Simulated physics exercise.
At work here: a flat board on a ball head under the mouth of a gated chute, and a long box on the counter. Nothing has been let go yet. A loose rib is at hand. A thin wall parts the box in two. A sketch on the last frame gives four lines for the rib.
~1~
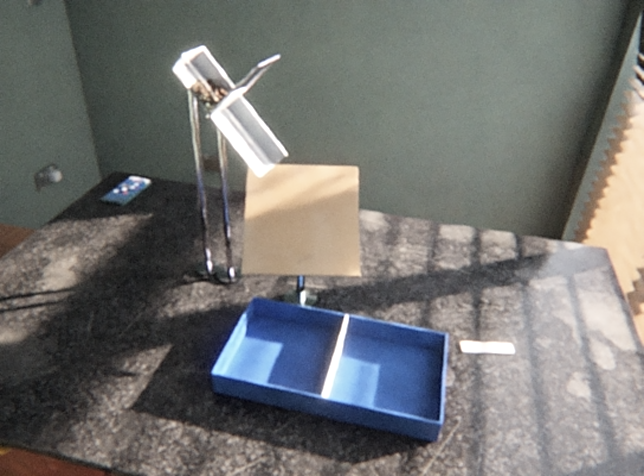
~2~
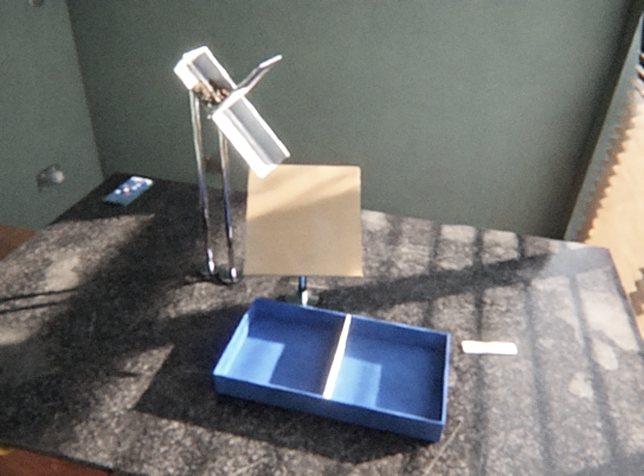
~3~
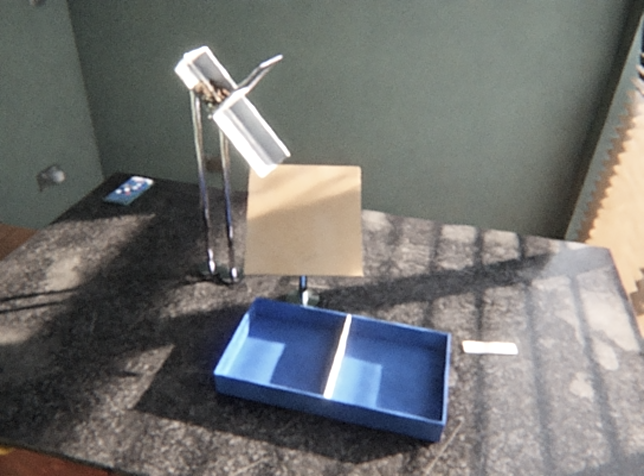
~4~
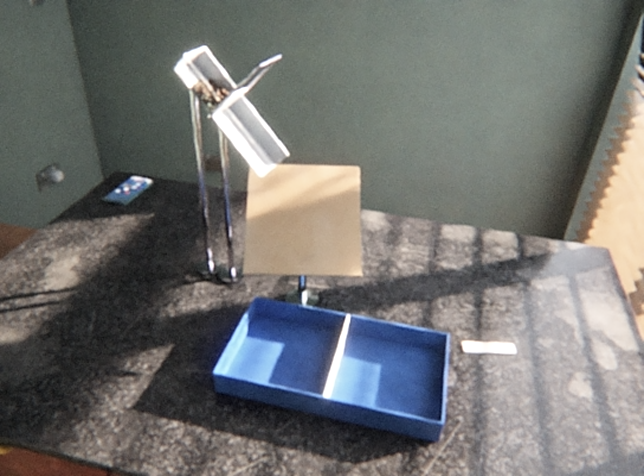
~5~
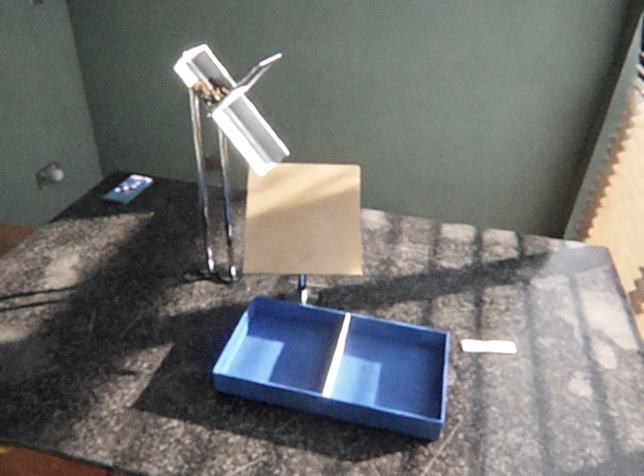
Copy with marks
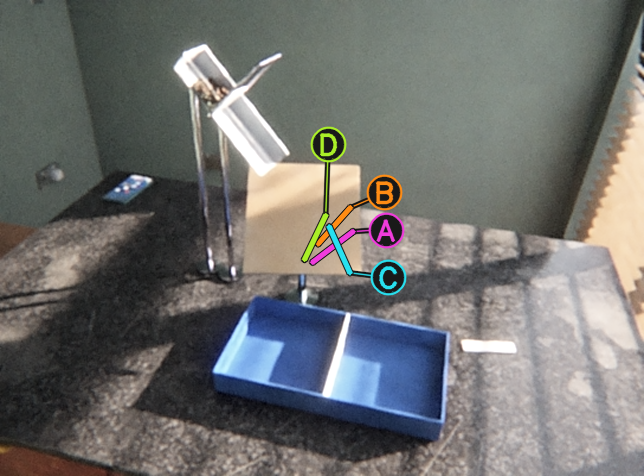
A dark speckled counter, seen from above at an angle, stands before a grey-green wall in slanting sunlight and shadow. A shallow blue box, parted by a thin pale wall, sits in front of a tilted tan board, with a white and metal chute on upright legs behind to the left and a small white strip at right. Nothing visibly moves, apart from a very slight jitter of the view.
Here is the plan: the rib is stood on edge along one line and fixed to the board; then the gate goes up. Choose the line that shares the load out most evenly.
I would pick line C.
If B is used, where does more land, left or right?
The left half.
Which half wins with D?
Left.
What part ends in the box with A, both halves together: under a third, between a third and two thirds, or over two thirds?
Over two thirds.
On the marked copy, line A from (353, 231) to (312, 262); line B from (350, 207) to (318, 243); line C from (329, 226) to (349, 272); line D from (325, 215) to (304, 259).
Choosing A, of what is caught, nearly all in the left half, a small part in the right.
Choosing B, of what is caught, most in the left half, a small part in the right.
Choosing C, of what is caught, about a third in the left half, about two thirds in the right.
Choosing D, of what is caught, nearly all in the left half, a stray few in the right.
